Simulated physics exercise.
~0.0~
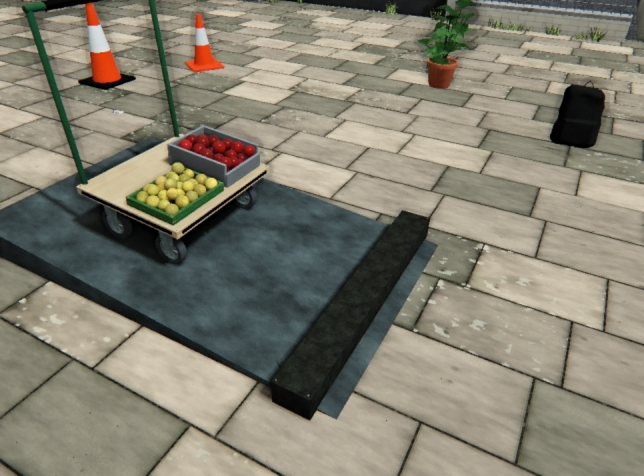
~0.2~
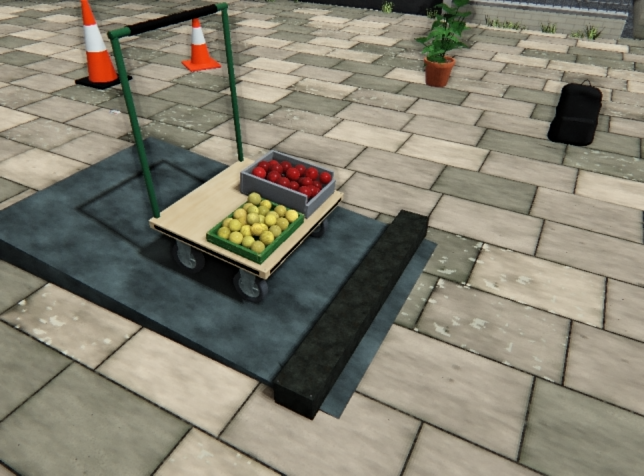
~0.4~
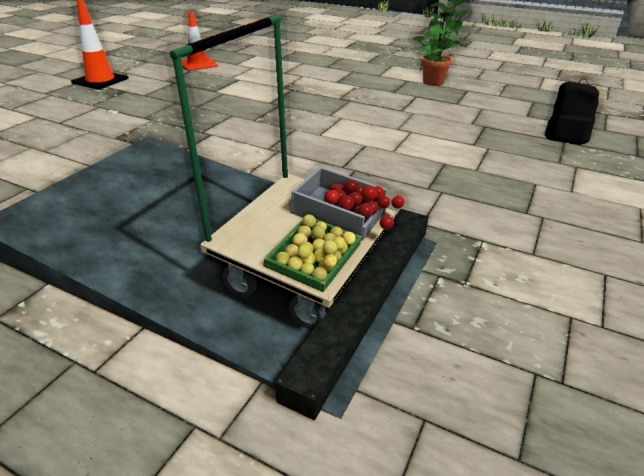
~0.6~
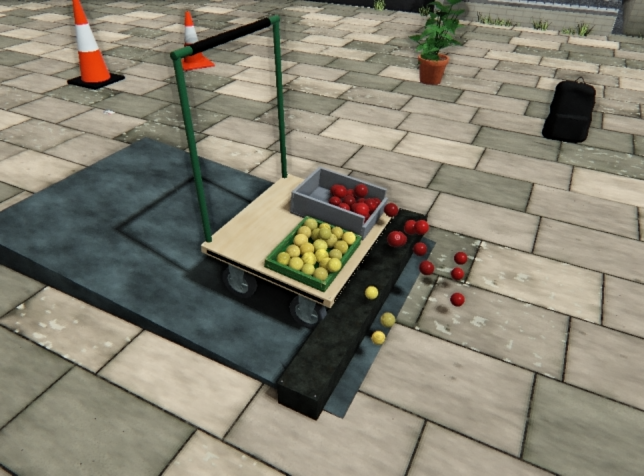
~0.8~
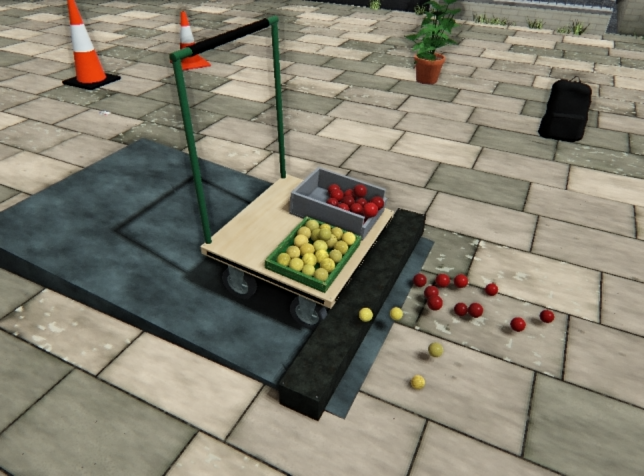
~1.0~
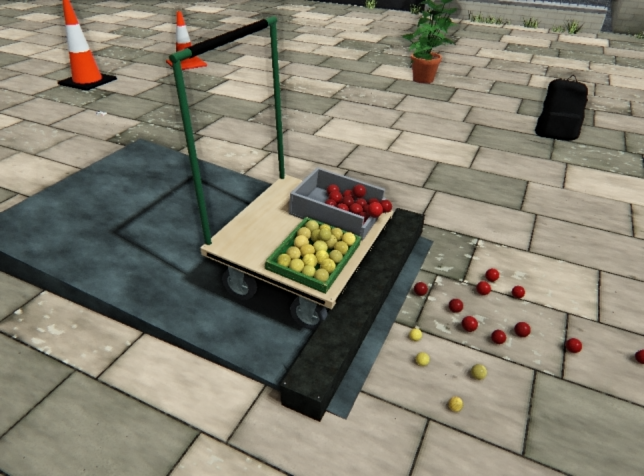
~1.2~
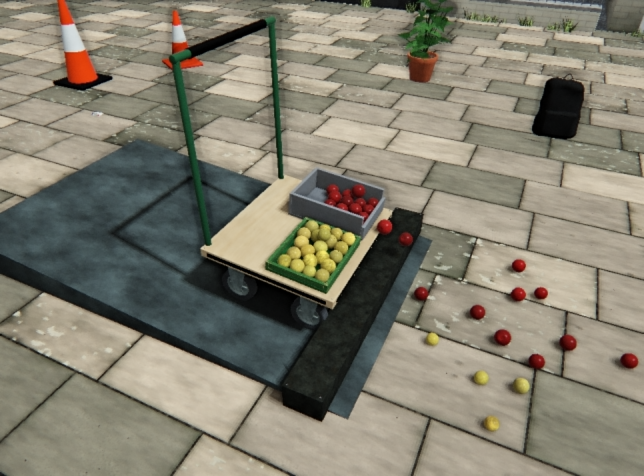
A trolley carrying a grey tote of red apples and a green tote of yellow ones rolled right down a ramp and stopped at the kerb, sending many red apples and a few yellow ones over it and across the paving, while the rest stayed aboard.
